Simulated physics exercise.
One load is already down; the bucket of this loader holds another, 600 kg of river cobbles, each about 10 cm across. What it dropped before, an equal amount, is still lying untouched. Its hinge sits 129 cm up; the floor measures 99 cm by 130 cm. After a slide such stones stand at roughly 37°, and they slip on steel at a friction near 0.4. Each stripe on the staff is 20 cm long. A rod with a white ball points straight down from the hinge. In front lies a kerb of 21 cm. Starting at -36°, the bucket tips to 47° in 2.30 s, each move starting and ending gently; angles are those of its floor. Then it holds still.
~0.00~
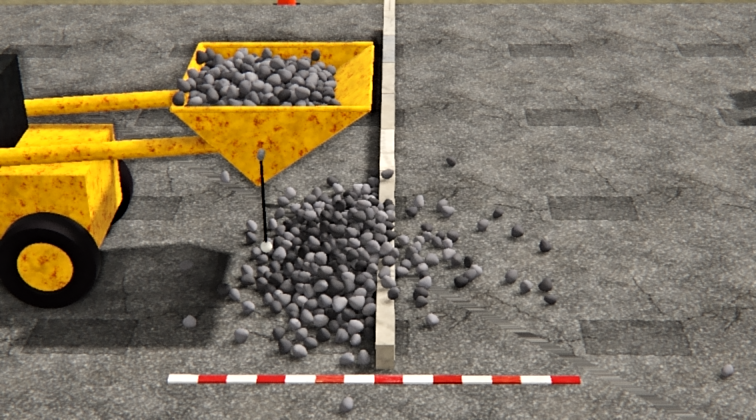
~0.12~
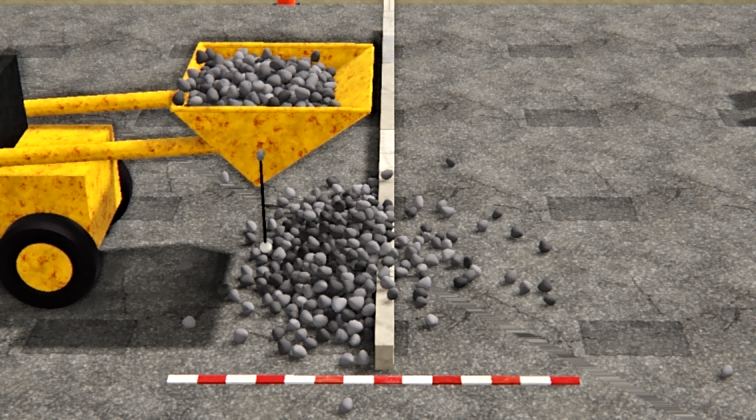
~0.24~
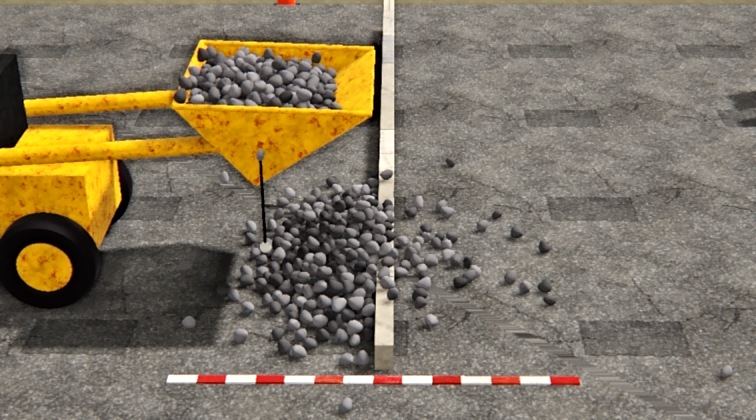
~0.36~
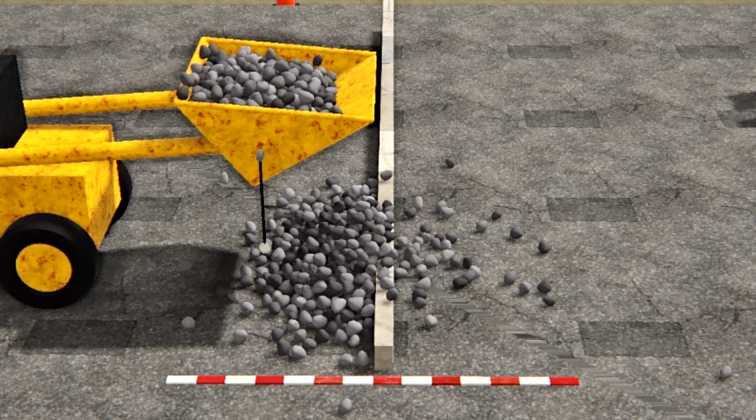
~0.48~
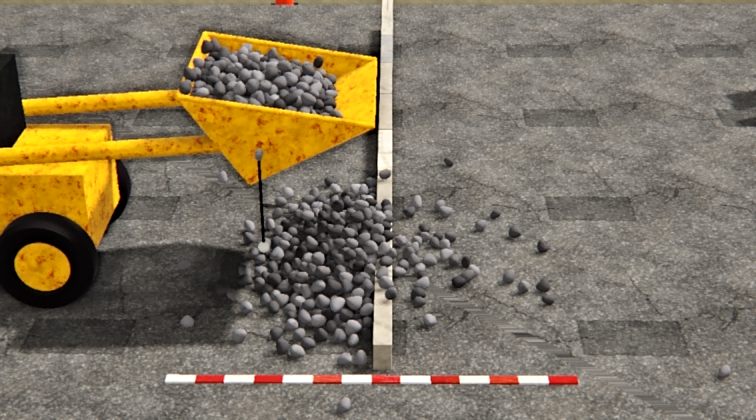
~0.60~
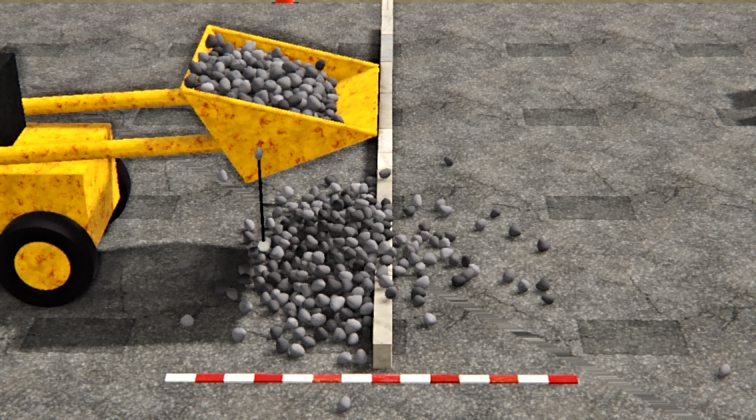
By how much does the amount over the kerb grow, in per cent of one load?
Some 60 per cent is added.
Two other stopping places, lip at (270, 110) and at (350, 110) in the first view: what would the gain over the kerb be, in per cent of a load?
First some 0, then 40 per cent.
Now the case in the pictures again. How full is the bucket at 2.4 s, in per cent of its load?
About 5 per cent.
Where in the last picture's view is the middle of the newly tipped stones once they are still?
Around (407, 248).
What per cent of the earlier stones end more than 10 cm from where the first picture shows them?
Roughly 15 per cent of them.
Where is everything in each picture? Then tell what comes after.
Lip at (370, 109), floor tilted -36°, highest stones at (252, 63). The earlier load is highest near (364, 228), 36 cm above ground level, 92 % on this side of the kerb, 8 % over the kerb, in the first frame.
The bucket is at -35°, its lip at (370, 111); the top of the load is at (246, 64); the stones move at 0.1 m/s on average, in the second frame.
Lip at (371, 114), floor tilted -33°, highest stones at (235, 62); the stones move at 0.1 m/s on average, in the third frame.
Lip at (373, 120), floor tilted -31°, highest stones at (237, 61); the stones move at 0.1 m/s on average, in the fourth frame.
The bucket is at -27°, its lip at (374, 126); the top of the load is at (227, 58); the stones move at 0.2 m/s on average, in the fifth frame.
The bucket is at -22°, its lip at (376, 134); the top of the load is at (220, 53); the stones move at 0.2 m/s on average, in the sixth frame.
After 1.7 s the floor is at 34°; in per cent of one load, 83 in the bucket, 106 on this side of the kerb, 12 over the kerb; the foremost stones are at (547, 273).
After 2.4 s the floor is at 47°; in per cent of one load, 5 in the bucket, 140 on this side of the kerb, 56 over the kerb; the foremost stones are at (555, 283).
After 2.8 s the floor is at 47°; in per cent of one load, 0 in the bucket, 135 on this side of the kerb, 65 over the kerb; the foremost stones are at (580, 289).
After 5.6 s the floor is at 47°; in per cent of one load, 0 in the bucket, 131 on this side of the kerb, 69 over the kerb; the foremost stones are at (601, 278). Net gain over the kerb, 60.
